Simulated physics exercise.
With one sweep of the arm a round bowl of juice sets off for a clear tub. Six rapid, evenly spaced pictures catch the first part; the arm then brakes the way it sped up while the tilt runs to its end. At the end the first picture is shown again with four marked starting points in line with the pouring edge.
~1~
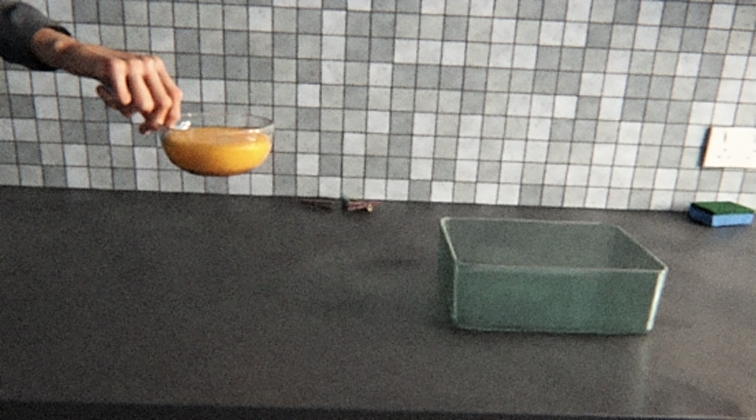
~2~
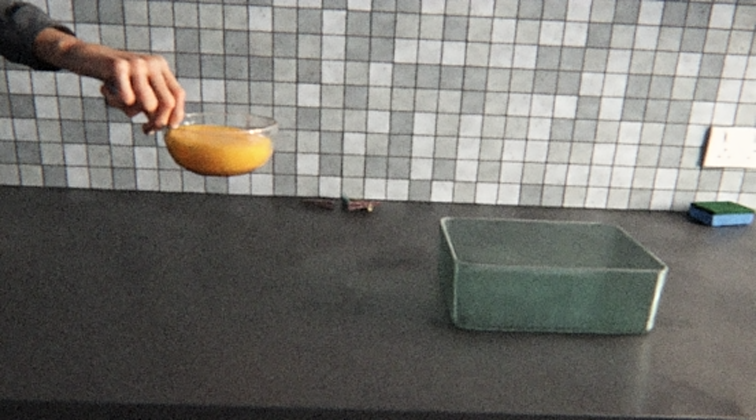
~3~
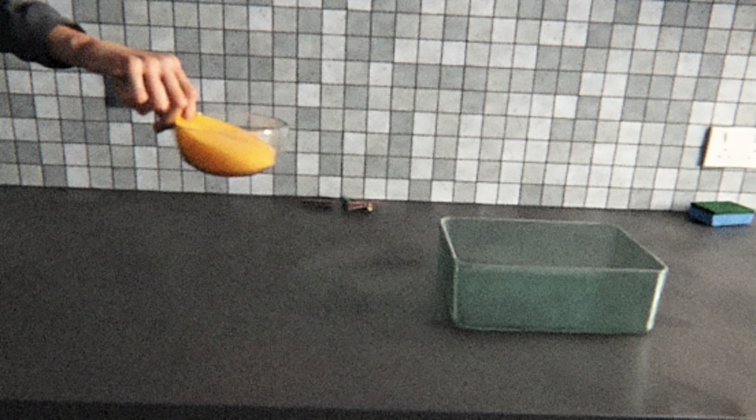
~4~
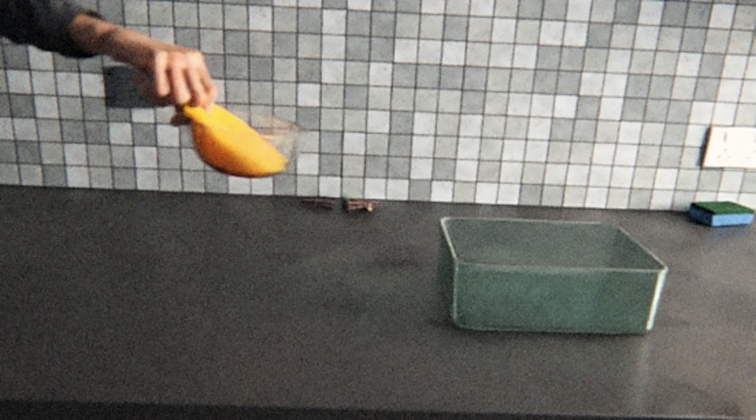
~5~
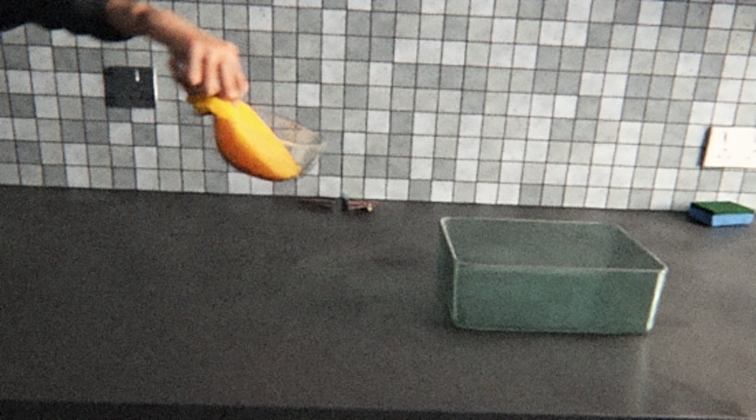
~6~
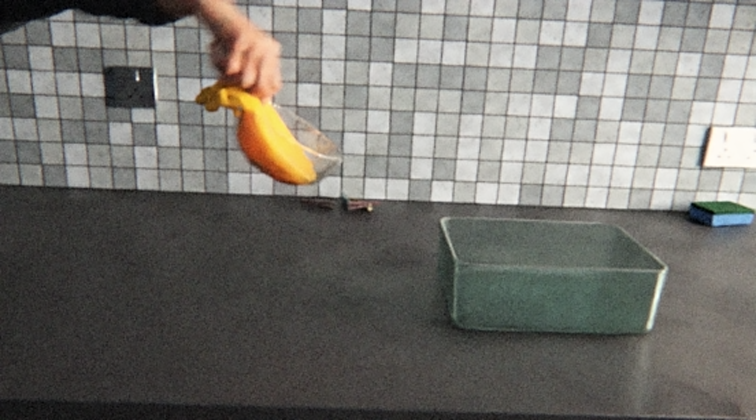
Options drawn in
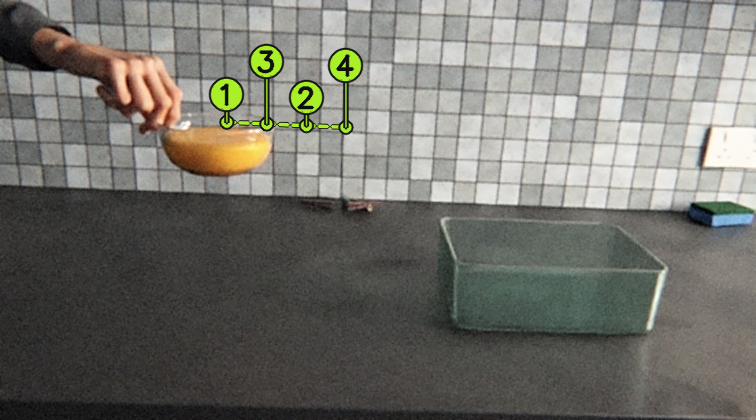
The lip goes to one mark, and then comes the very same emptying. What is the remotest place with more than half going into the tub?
4.
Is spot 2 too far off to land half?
Yes, that goes wrong.
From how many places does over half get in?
One of them.
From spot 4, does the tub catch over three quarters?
No.
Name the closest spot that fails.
2.
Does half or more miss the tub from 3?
Yes.
On the marked copy, 1 at (226, 122); 2 at (306, 125); 3 at (266, 123); 4 at (345, 127).
Choosing 1, about 0 % lands in the tub, 99 % falls short.
Choosing 2, about 33 % lands in the tub, 64 % falls short and 3 % goes beside or beyond.
Choosing 3, about 7 % lands in the tub, 91 % falls short.
Choosing 4, about 63 % lands in the tub, 29 % falls short and 8 % goes beside or beyond.
